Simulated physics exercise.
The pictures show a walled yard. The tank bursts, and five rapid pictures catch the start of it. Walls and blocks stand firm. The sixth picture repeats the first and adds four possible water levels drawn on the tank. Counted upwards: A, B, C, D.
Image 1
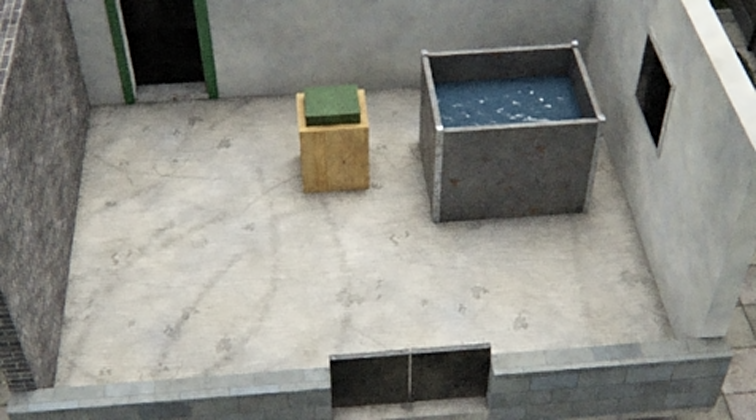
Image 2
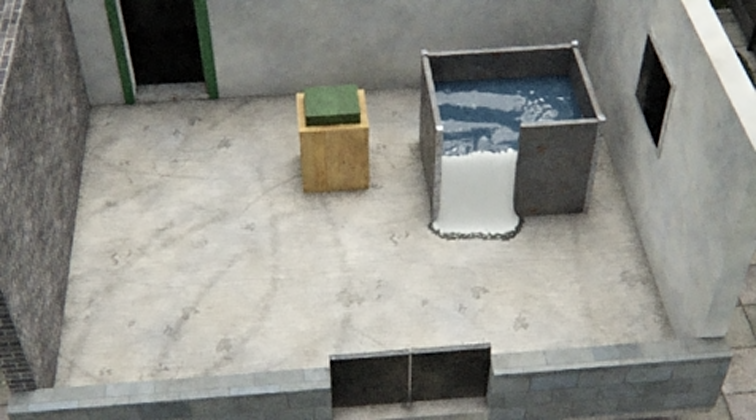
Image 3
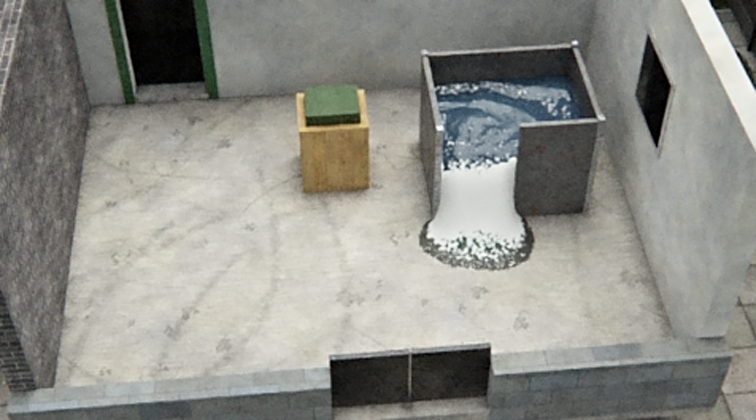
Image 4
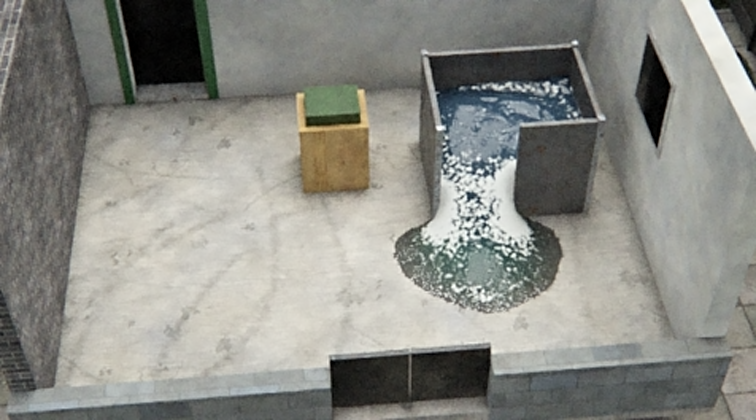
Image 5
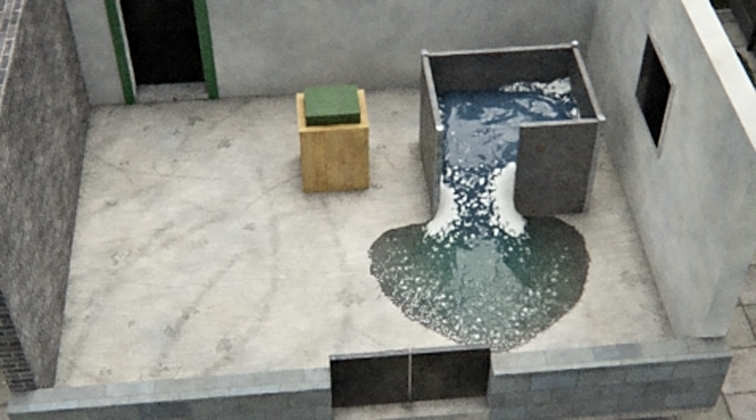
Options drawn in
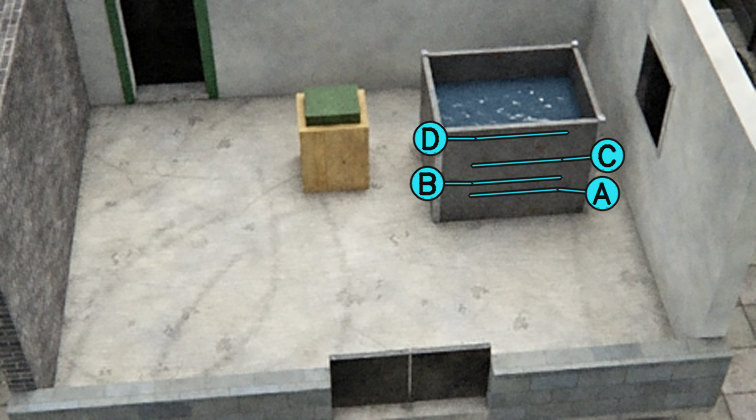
Water rests in a grey tank in a walled yard, beside a wooden box with a green top, then pours white through an opening in the tank's front. It reaches the pale ground and spreads toward the shut gate in a widening, foam-flecked pool, while the level in the tank drops.
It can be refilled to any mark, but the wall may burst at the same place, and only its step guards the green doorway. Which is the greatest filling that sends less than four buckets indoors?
I would pick level C.
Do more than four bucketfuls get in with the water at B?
No, that is safe.
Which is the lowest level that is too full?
Level D.
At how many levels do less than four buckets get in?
Three of the four.
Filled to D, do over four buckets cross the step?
Yes, that goes wrong.
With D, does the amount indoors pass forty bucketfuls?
No.
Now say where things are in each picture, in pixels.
Water in the tank at rest, its middle at (507, 113); foot of the green doorway at (173, 100); shut gate at (410, 357).
Water covers 1 % of the ground and shows as far out as (511, 232).
Water covers 3 % of the ground and shows as far out as (507, 261).
Water covers 6 % of the ground and shows as far out as (500, 305).
Water covers 11 % of the ground and shows as far out as (549, 315).
On the marked copy, A at (514, 192); B at (515, 180); C at (517, 162); D at (521, 135); from the bottom up A, B, C, D.
For level A, nothing gets over.
For level B, nothing gets over.
For level C, a bucket or two gets in.
For level D, about 13 bucketfuls get in.
